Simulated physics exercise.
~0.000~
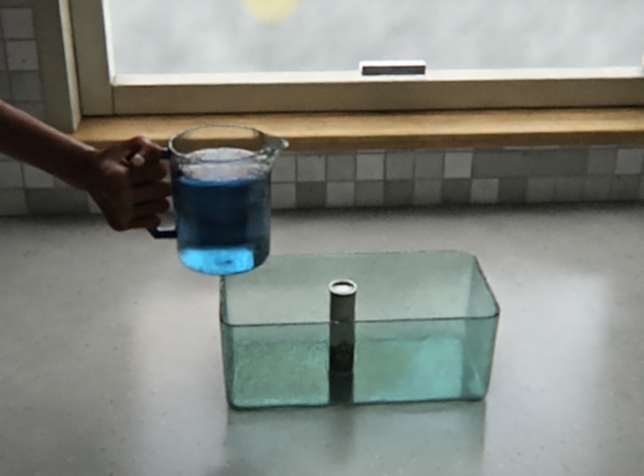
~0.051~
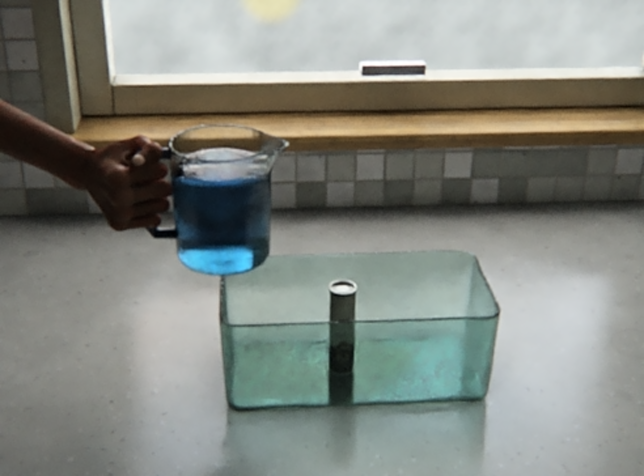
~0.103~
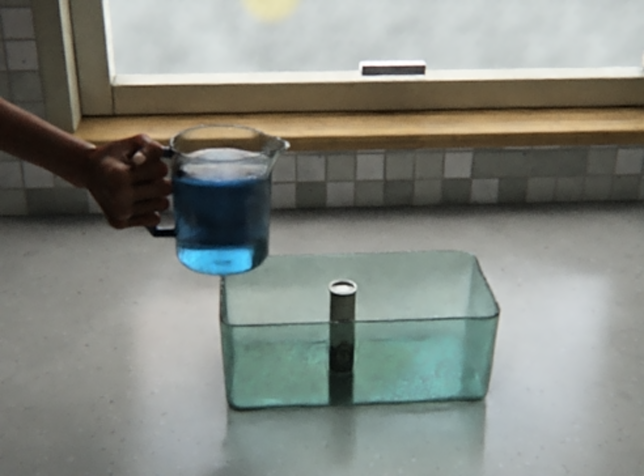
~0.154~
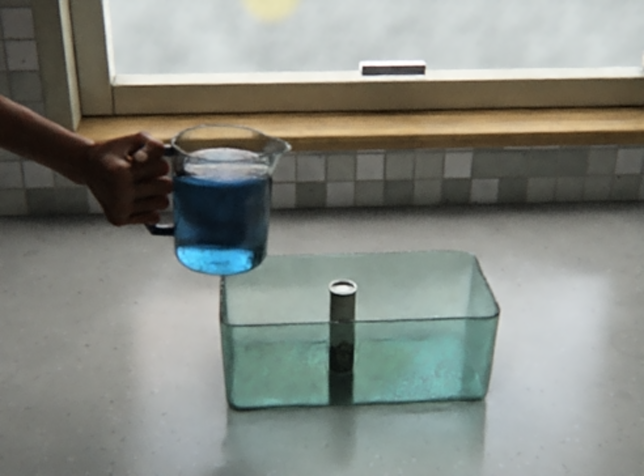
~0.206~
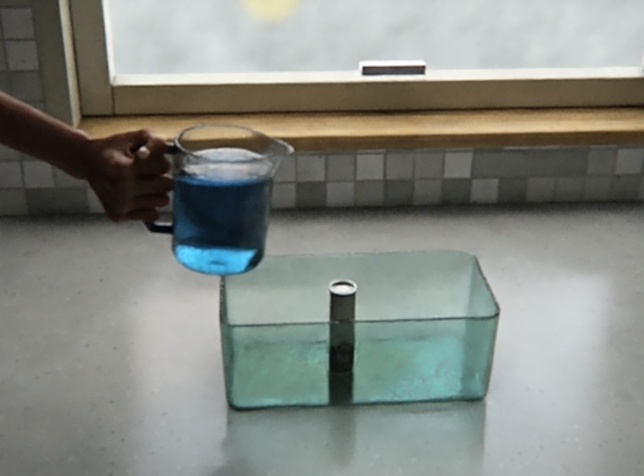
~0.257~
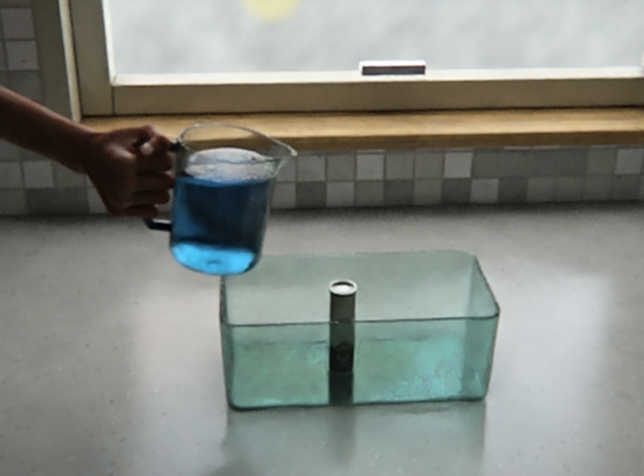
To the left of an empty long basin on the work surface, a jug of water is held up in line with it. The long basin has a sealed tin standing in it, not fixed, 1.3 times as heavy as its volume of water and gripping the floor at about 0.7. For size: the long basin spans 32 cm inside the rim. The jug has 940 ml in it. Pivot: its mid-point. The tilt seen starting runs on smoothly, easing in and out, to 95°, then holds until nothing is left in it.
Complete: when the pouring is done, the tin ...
... has gone over.
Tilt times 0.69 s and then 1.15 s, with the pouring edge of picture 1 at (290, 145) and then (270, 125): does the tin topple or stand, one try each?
Trial 1 - tin tips; trial 2 - tin tips.
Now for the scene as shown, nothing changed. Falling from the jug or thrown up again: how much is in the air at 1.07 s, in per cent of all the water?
About 16 % of the total.
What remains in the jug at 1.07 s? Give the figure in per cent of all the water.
50 per cent or so.
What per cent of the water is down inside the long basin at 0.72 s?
Fraction in basin: Approx. 1%.
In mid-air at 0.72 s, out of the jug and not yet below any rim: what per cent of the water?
It comes to about 7 percent.
By 0.72 s the tilt is 55° and 91 per cent is still to pour; the tin stands where it began.
By 1.07 s the tilt is 87° and 50 per cent is still to pour; the tin stands where it began.
By 1.42 s the tilt is 95° and 12 per cent is still to pour; the tin leans 19°.
By 1.81 s the tilt is 95° and 2 per cent is still to pour; the tin lies on its side.
At rest the tin lies on its side.
